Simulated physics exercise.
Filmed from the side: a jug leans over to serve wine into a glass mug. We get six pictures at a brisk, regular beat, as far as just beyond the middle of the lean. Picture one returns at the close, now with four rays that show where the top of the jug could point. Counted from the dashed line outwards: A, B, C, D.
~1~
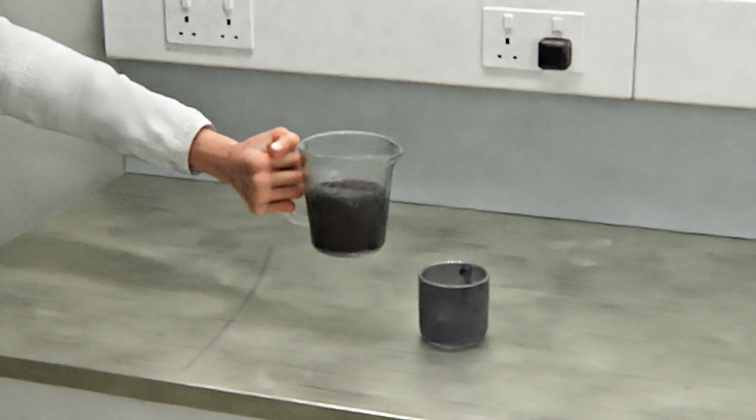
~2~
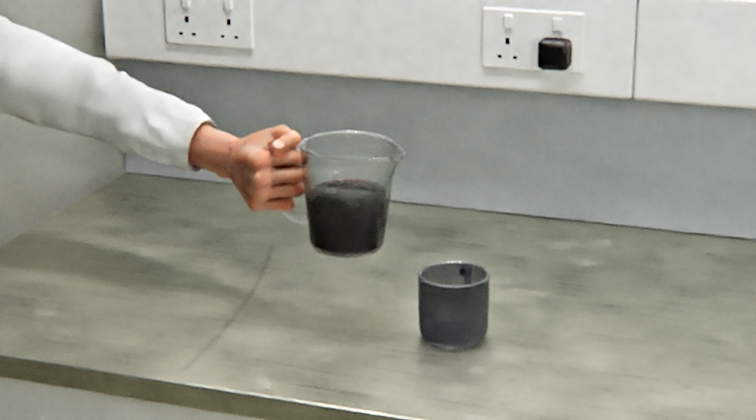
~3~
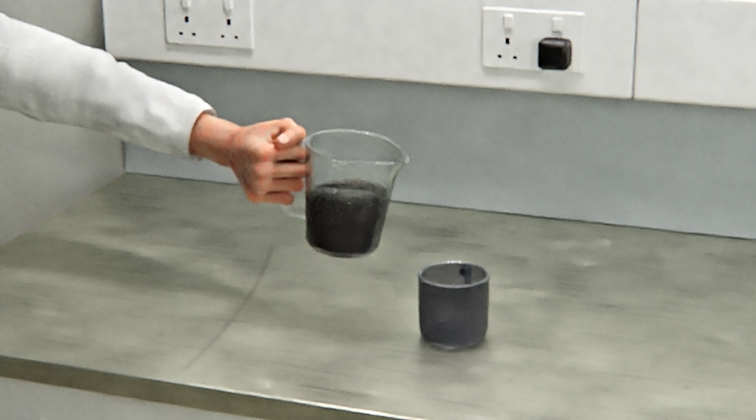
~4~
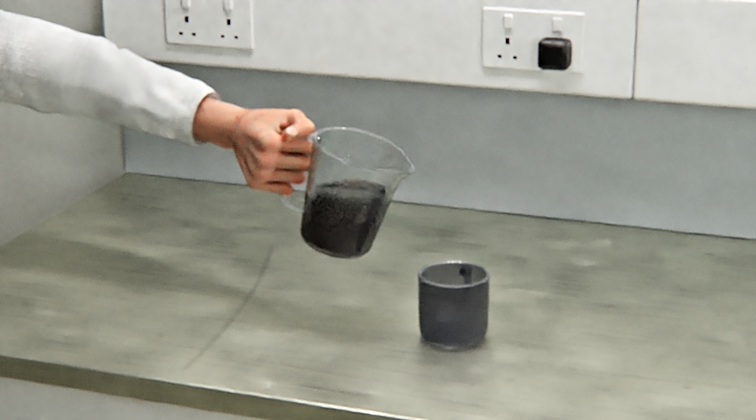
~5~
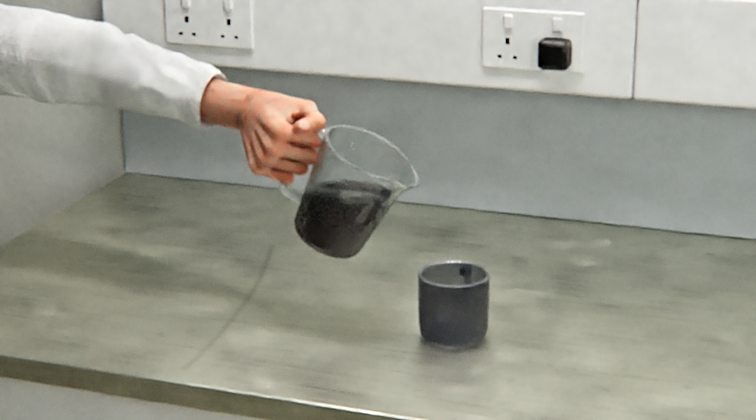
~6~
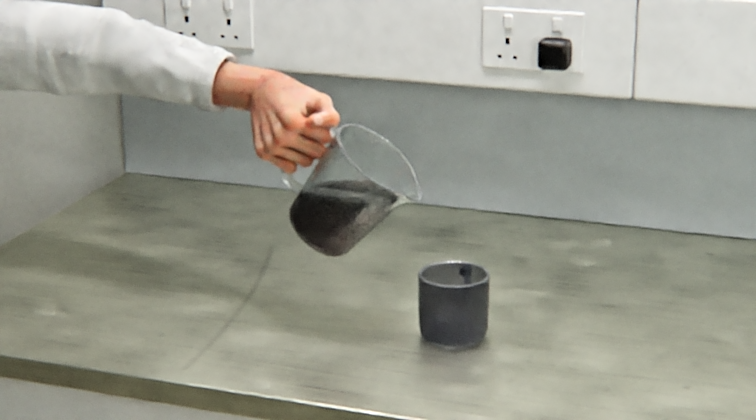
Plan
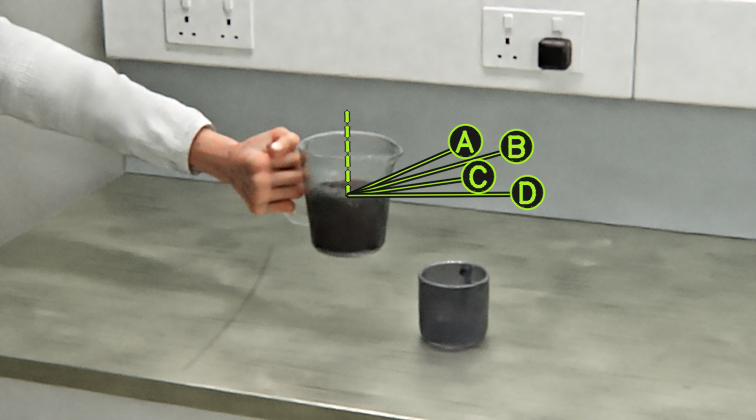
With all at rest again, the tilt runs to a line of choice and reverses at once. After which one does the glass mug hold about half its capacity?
B works best here.
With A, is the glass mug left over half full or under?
Under.
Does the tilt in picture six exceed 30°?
Yes.
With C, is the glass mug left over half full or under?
Over half.
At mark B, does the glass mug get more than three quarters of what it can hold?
No, less.
On the marked copy, A at (451, 150); B at (501, 152); C at (461, 179); D at (510, 194).
Choosing A, the glass mug ends with about 32 % of what it can hold.
Choosing B, the glass mug ends with about 52 % of what it can hold.
Choosing C, the glass mug ends with about 73 % of what it can hold.
Choosing D, the glass mug ends with about 86 % of what it can hold; 6 % of the wine is spilt.
